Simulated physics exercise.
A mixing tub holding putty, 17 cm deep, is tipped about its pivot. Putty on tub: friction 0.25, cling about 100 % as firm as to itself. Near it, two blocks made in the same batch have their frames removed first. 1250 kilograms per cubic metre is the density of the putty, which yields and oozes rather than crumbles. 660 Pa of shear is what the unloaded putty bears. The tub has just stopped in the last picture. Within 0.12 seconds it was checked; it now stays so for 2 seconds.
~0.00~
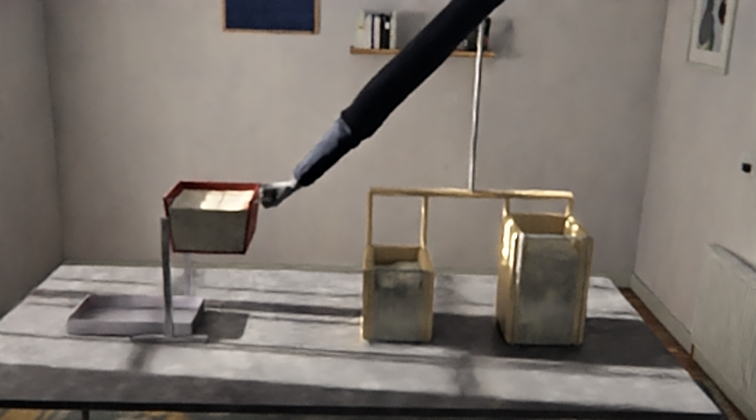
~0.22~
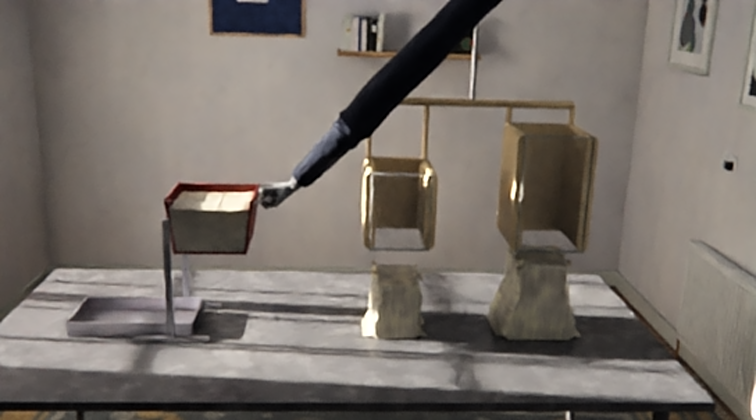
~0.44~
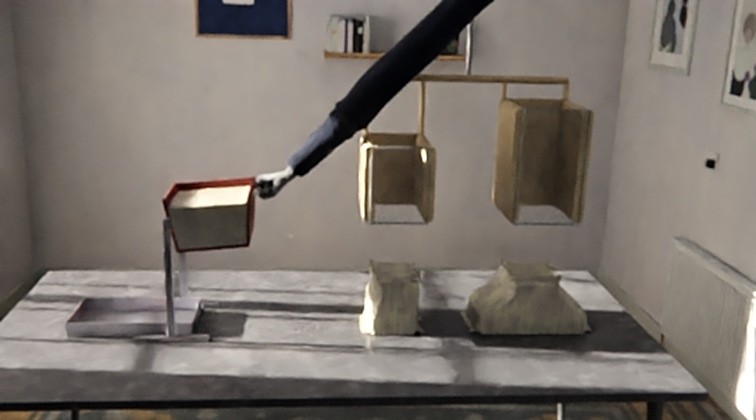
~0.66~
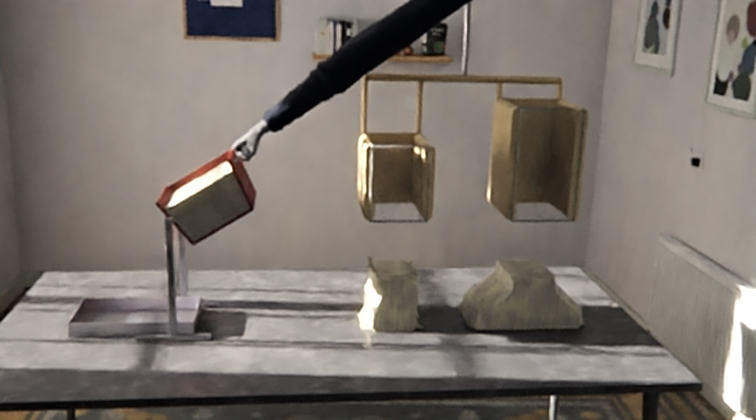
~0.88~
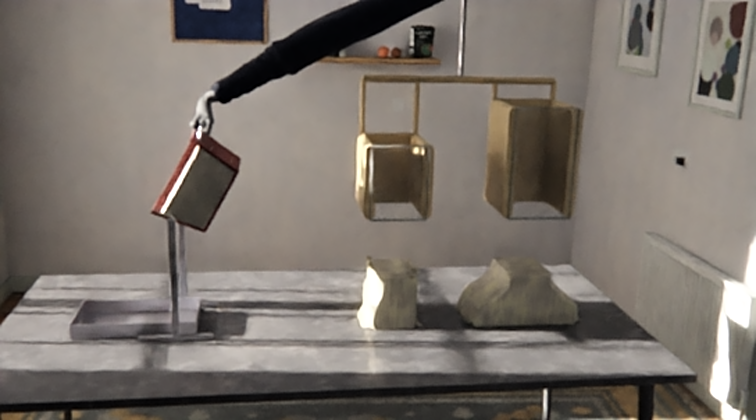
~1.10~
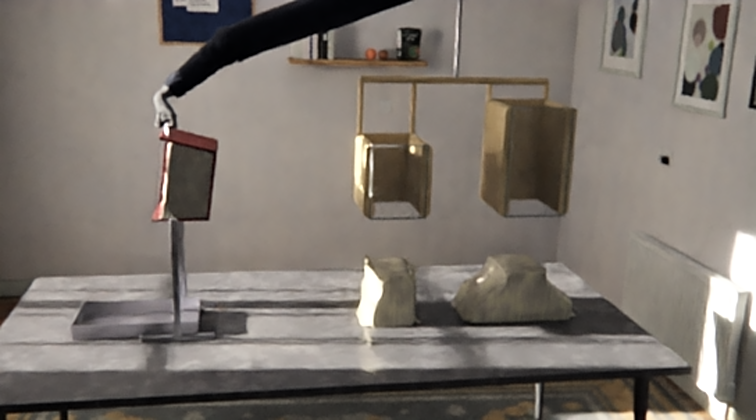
Two open moulds lifting off putty blocks, the right one slumping wide, then a dark-sleeved arm tipping a red tub steeply leftward.
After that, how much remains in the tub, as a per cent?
100 %.
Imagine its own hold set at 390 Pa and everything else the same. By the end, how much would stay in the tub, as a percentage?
I'd guess around 40 in a hundred.
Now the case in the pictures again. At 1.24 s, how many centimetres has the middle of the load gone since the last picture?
The distance comes to some 0 cm.
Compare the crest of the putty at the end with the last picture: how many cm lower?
About 0 cm.
After 1.24 s, the tub is at 83 degrees and holds 100 %.
After 1.41 s, the tub is at 83 degrees and holds 100 %.
After 1.58 s, the tub is at 83 degrees and holds 100 %.
After 1.75 s, the tub is at 83 degrees and holds 100 %.
After 3.10 s, at the end, the tub is at 83 degrees and holds 100 %.
